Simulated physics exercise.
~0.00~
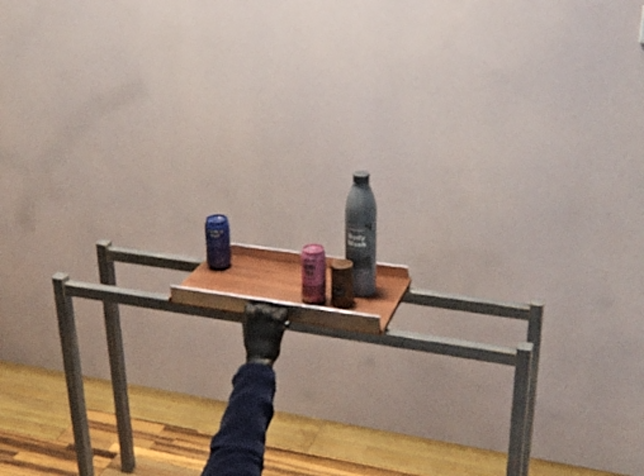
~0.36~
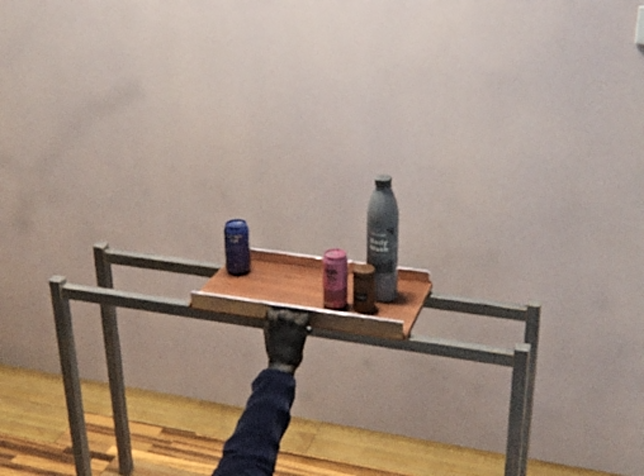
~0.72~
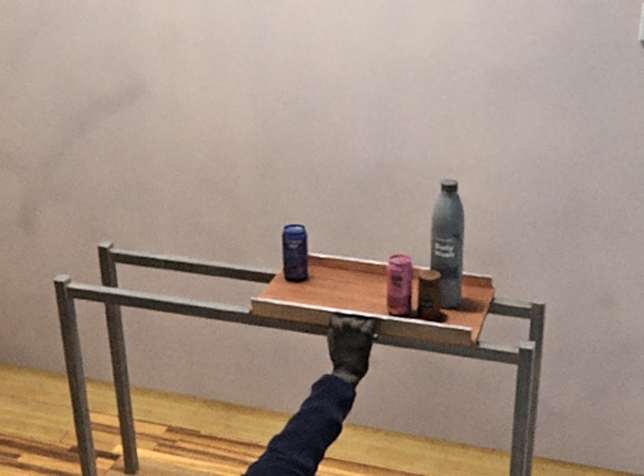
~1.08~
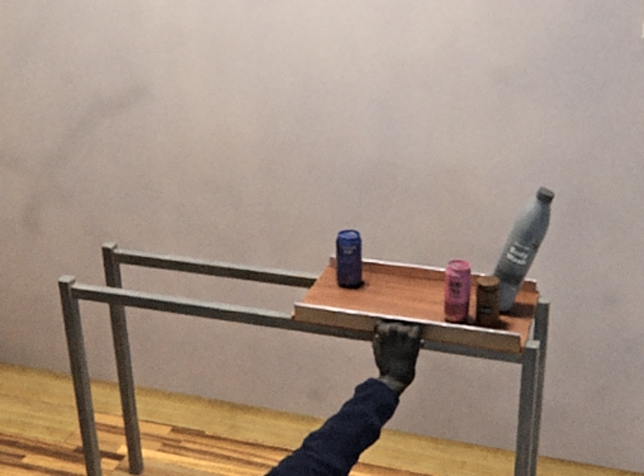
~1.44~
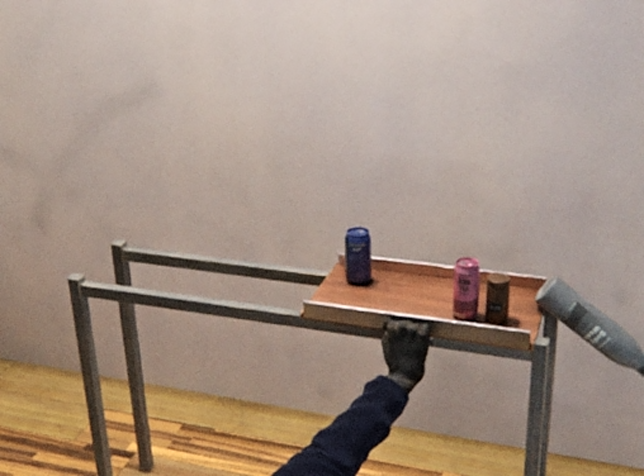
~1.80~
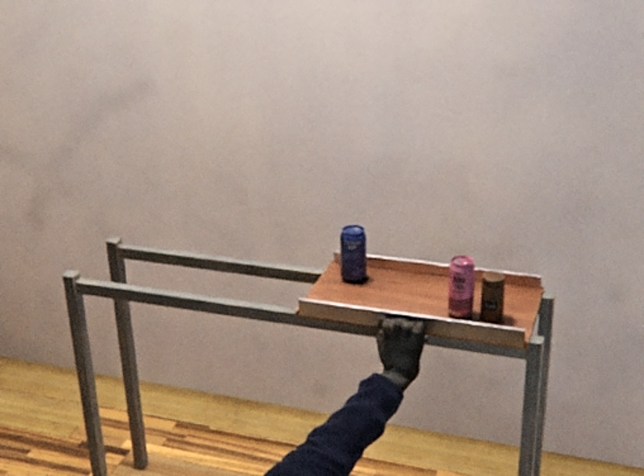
The clip shows a gloved hand sliding a wooden tray with a blue can, pink can, brown shaker and tall grey bottle rightward along metal rails. As the tray stops at the right end, the bottle tips and falls off, leaving the other three items standing.
